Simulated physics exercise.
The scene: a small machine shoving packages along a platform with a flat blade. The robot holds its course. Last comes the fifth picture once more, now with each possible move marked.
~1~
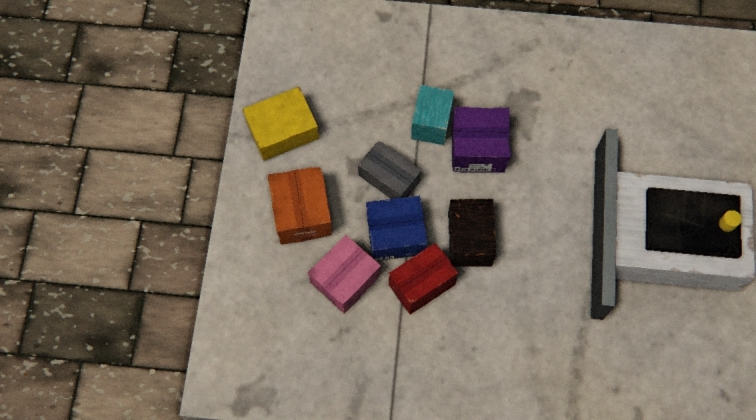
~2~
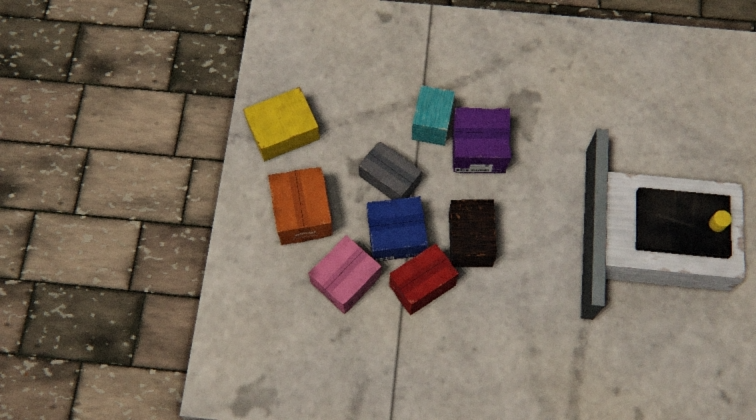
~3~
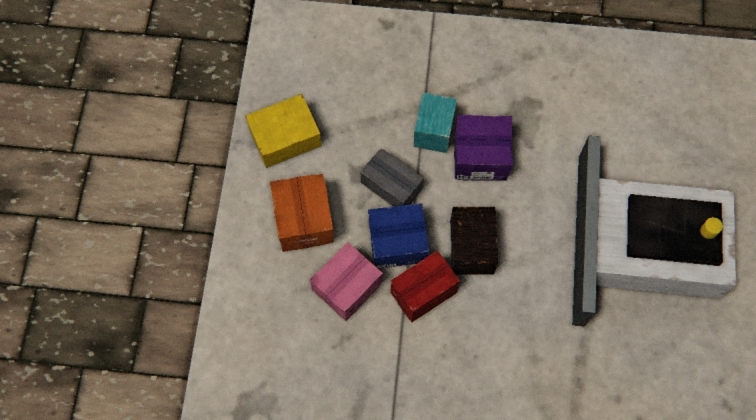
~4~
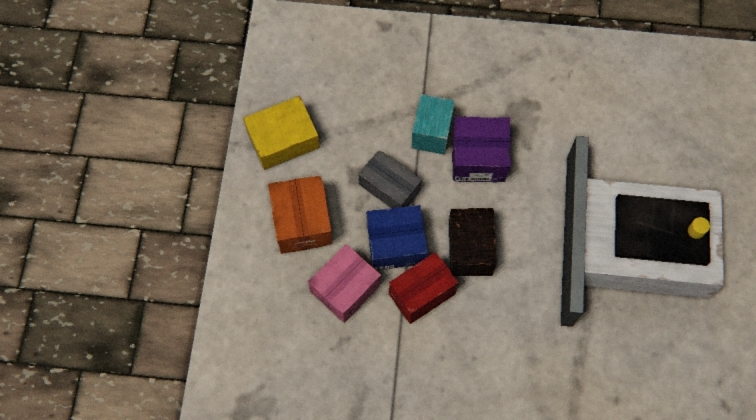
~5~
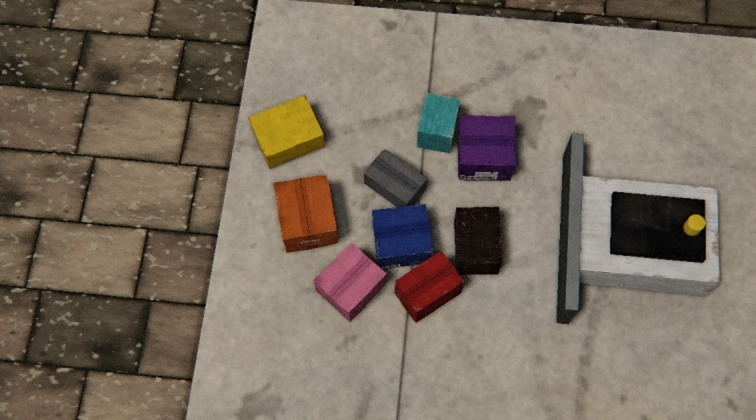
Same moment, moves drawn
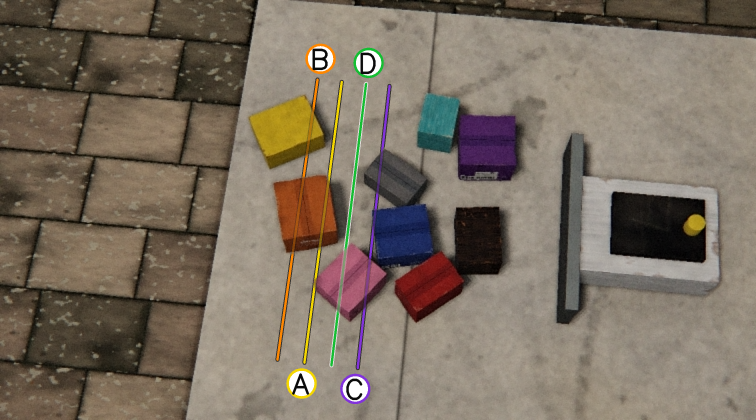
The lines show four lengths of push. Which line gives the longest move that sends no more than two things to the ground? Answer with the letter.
It can go as far as B.
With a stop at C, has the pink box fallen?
No.
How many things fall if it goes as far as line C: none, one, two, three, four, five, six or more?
The count is none.
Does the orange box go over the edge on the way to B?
By then, yes.
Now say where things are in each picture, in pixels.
The first frame shows orange box (301, 206); grey box (389, 173); turquoise crate (432, 115).
The second frame shows robot (677, 221); black crate (472, 233).
The third frame shows robot (668, 228); yellow crate (284, 131).
The fourth frame shows robot (655, 228); blue box (396, 238).
The fifth frame shows robot (651, 226); orange box (307, 214); grey box (395, 181); turquoise crate (438, 123).
On the marked copy, A at (324, 214); B at (299, 212); C at (375, 219); D at (350, 217).
Taking B. A third of the way, robot (550, 216); red box (418, 293); turquoise crate (402, 122).
Two thirds of the way, robot (450, 207); orange box (246, 208); yellow crate (260, 135).
When it is over, robot (374, 200); orange box over the edge; yellow crate over the edge; two fallen.
As for the rest, A is within the limit but short; C is within the limit but short; D is within the limit but short.
